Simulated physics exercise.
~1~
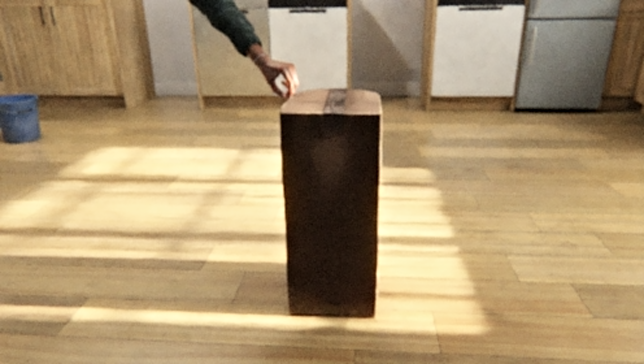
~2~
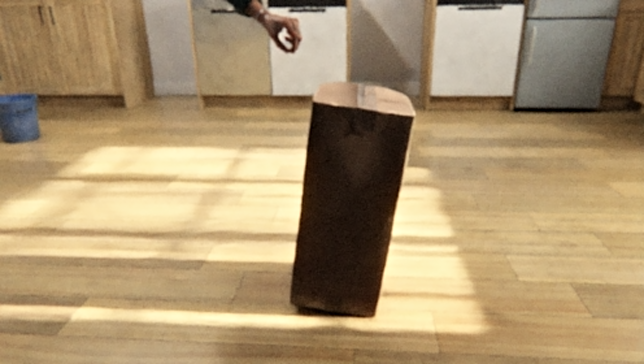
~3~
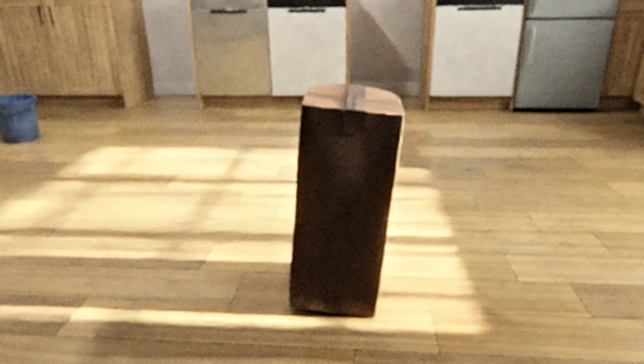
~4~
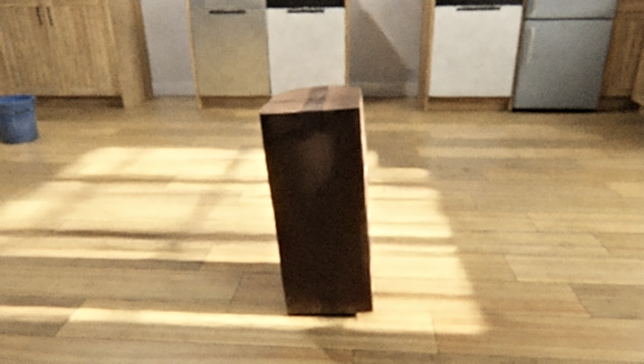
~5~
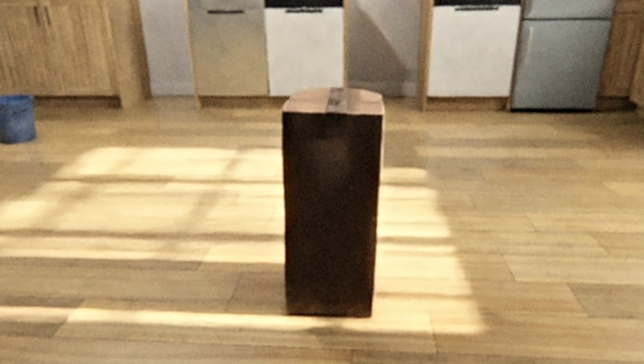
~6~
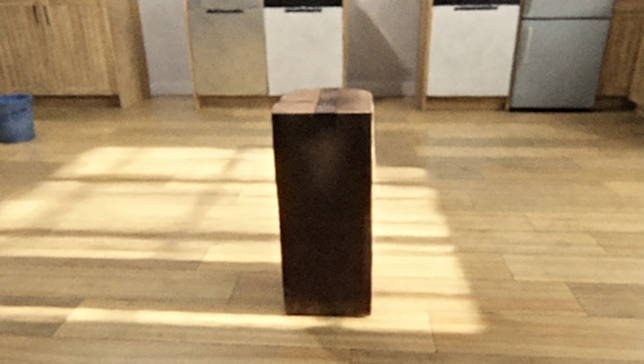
To begin with, a hand reaches in from the upper left and touches the top of a tall brown parcel standing on a sunlit wooden floor, with kitchen cabinets behind it. The parcel tips to the right, and the hand lets go and draws back out of view. Still leaning slightly right, the parcel starts to come back, then rocks over to the left. It sways right again, much closer to upright, and makes one more small shift to the left. Finally, it stands upright on its base.
